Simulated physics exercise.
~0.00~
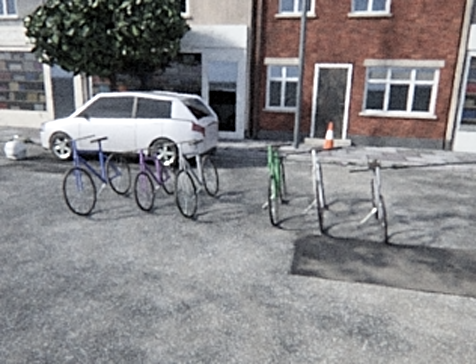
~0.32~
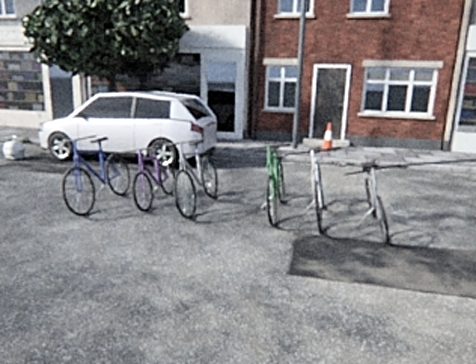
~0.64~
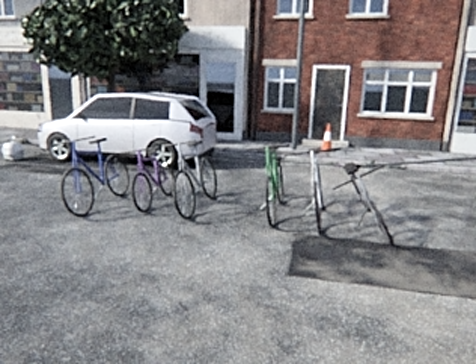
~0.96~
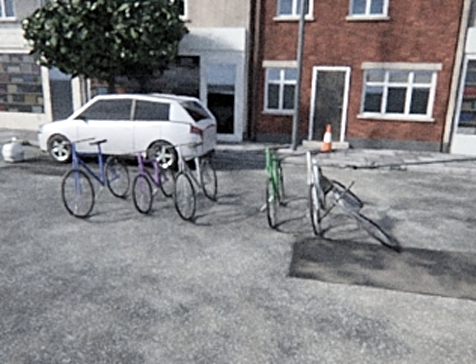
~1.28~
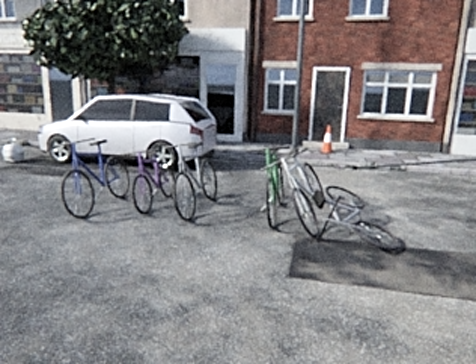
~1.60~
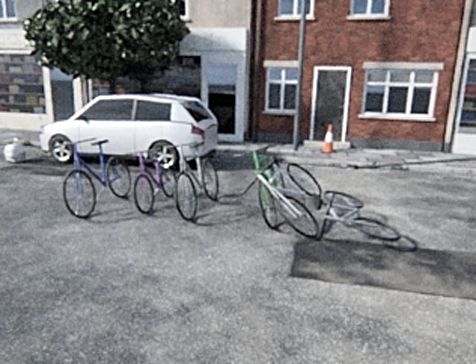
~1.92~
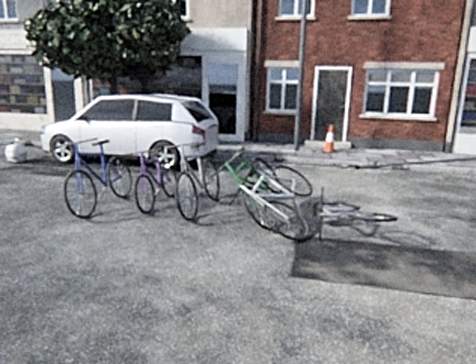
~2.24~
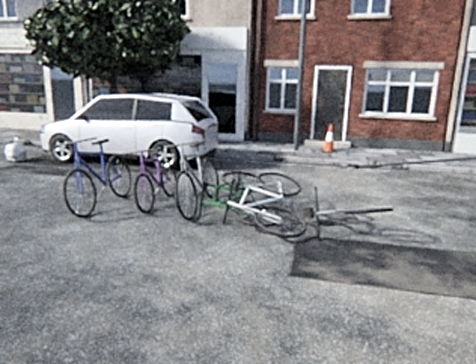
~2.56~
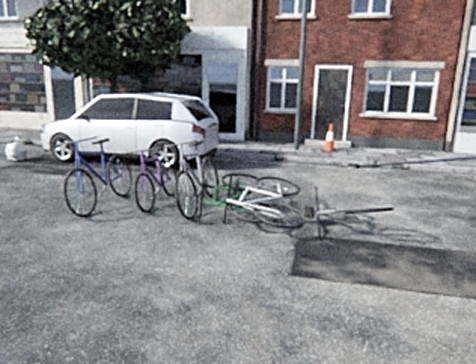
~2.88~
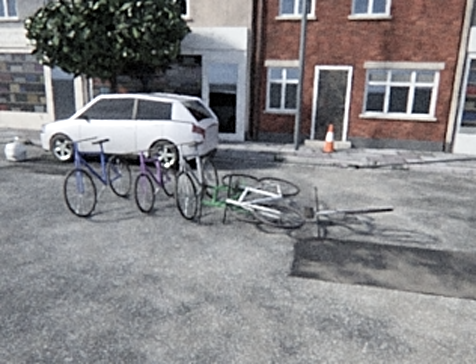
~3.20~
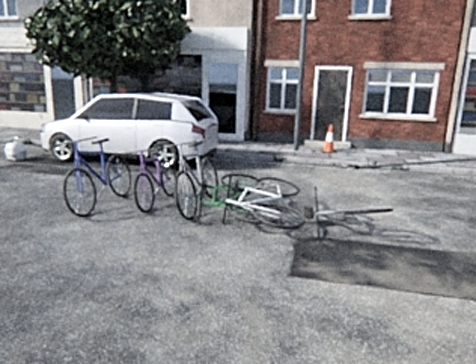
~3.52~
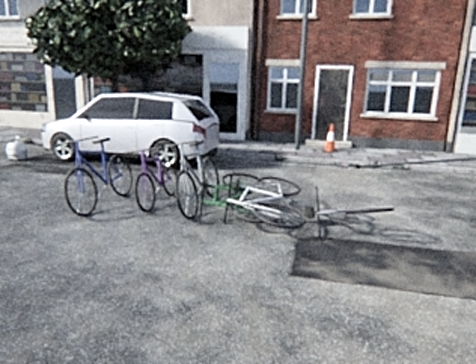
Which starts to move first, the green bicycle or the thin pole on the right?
The thin pole starts to move first, and the green bicycle only begins to tip later, once the bicycles to its right are already going over.
